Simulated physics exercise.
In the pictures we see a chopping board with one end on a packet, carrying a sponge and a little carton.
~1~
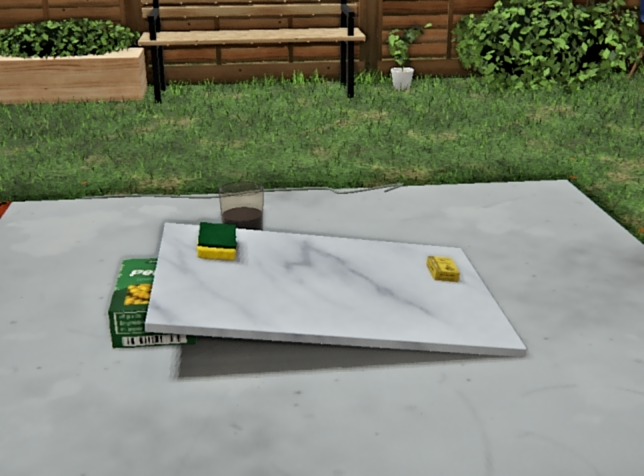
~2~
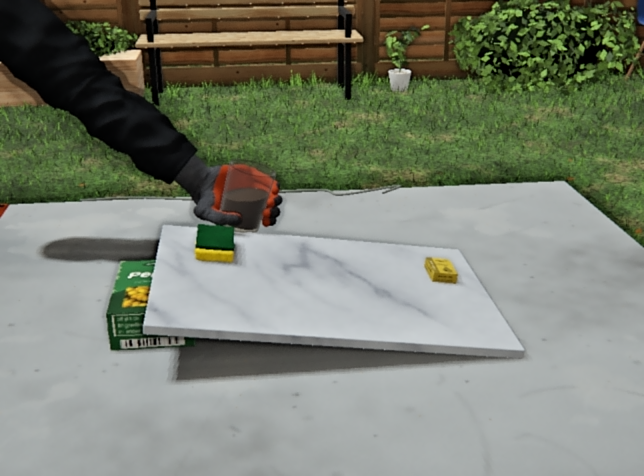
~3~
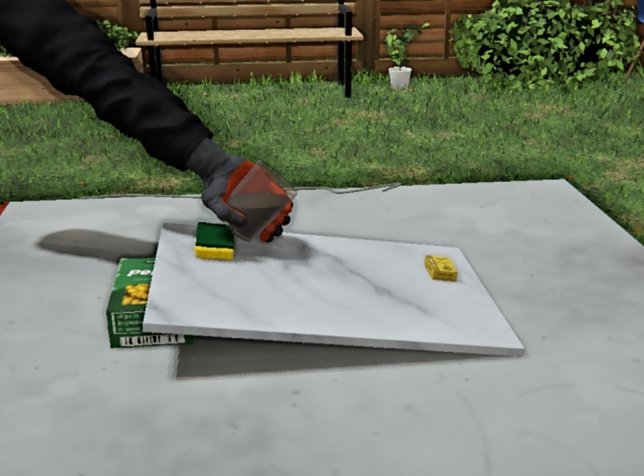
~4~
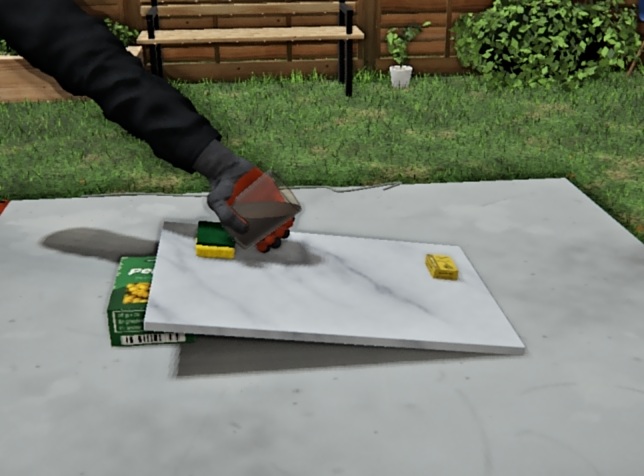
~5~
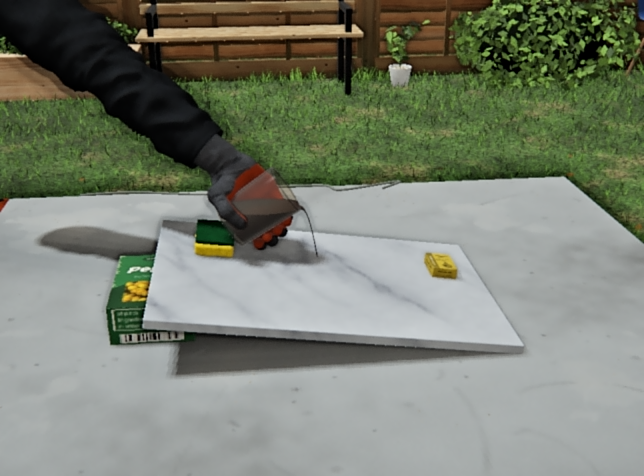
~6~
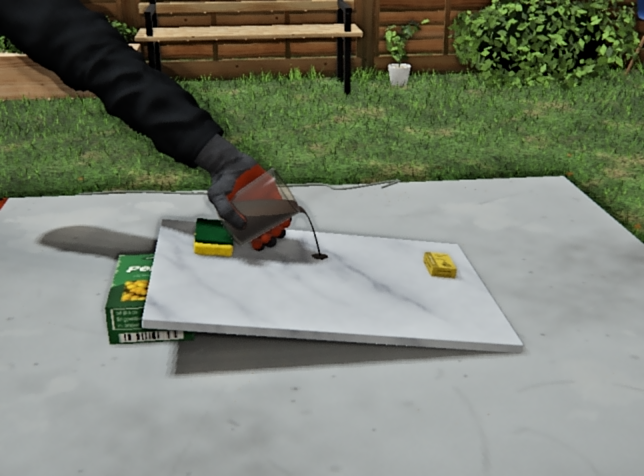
A gloved hand reached in from the left, lifted a glass of dark liquid behind a sloping white board holding a sponge and a small yellow item, then tilted it and poured a thin stream onto the board.
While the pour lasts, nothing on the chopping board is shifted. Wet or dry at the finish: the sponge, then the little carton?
On the left the sponge - dry; on the right the little carton - wet.
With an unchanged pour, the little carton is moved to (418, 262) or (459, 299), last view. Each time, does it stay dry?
Option one leaves it sitting in the spill; option two leaves it free of the spill.
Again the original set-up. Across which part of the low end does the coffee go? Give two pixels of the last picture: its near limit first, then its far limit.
Wet span: (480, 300) to (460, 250).
Soon after, it runs down to the right; the sponge is dry; the little carton is wet.
Later, it runs down to the right and off the end; the sponge is dry; the little carton is wet.
In the end, it runs down to the right and off the end; the sponge is dry; the little carton is wet.
